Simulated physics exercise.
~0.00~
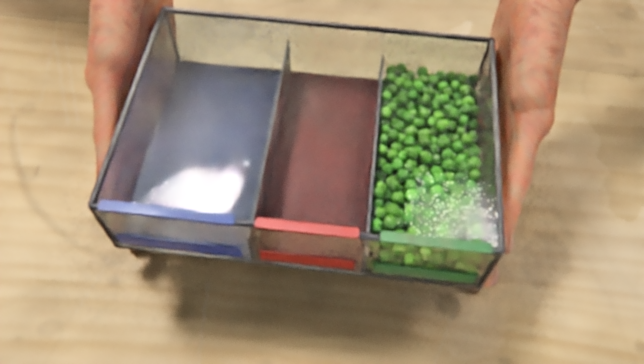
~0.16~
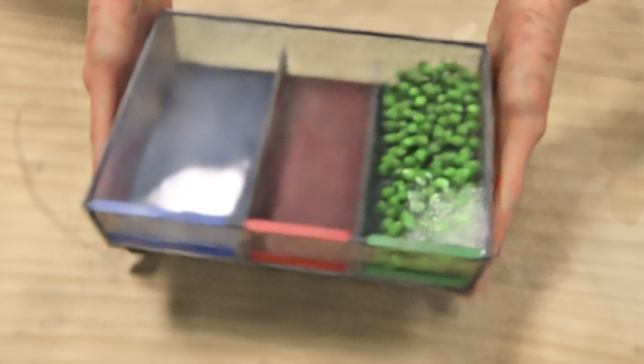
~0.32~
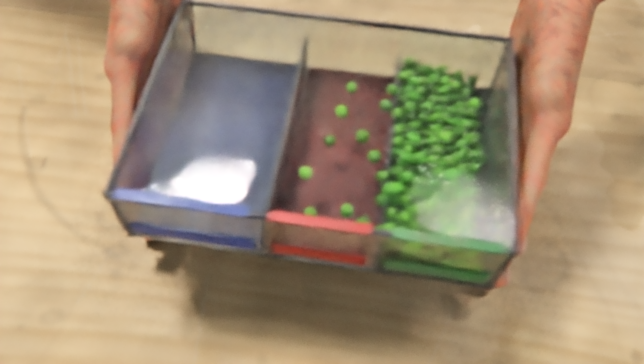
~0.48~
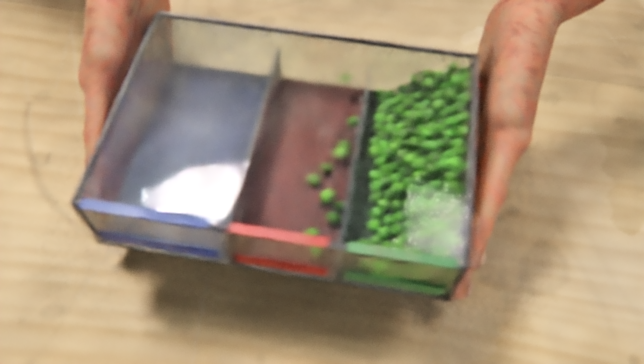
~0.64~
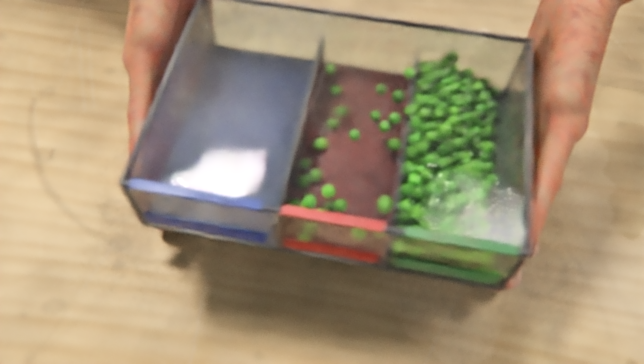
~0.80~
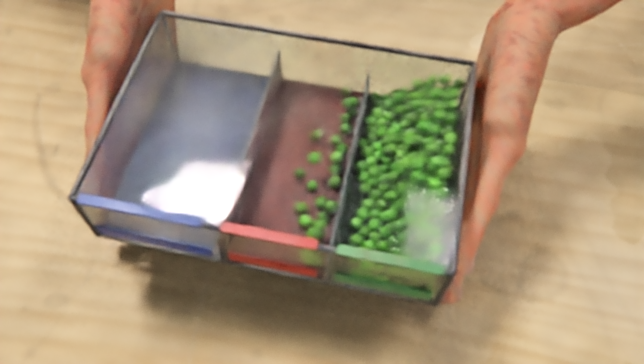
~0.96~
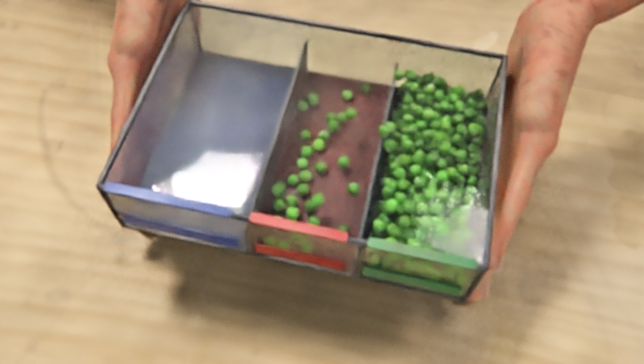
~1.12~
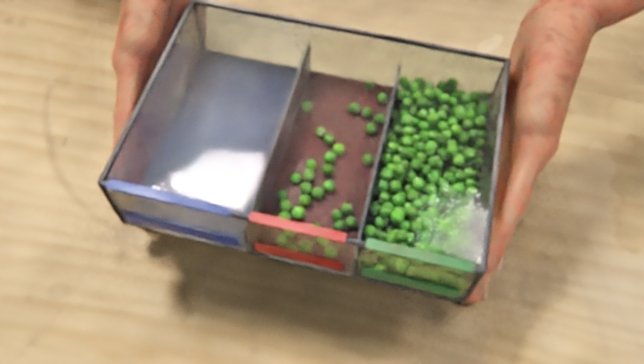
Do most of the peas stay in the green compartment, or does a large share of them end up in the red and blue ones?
Most of the peas stay in the green compartment. Only a small share ends up in the red one, and the blue one stays empty.
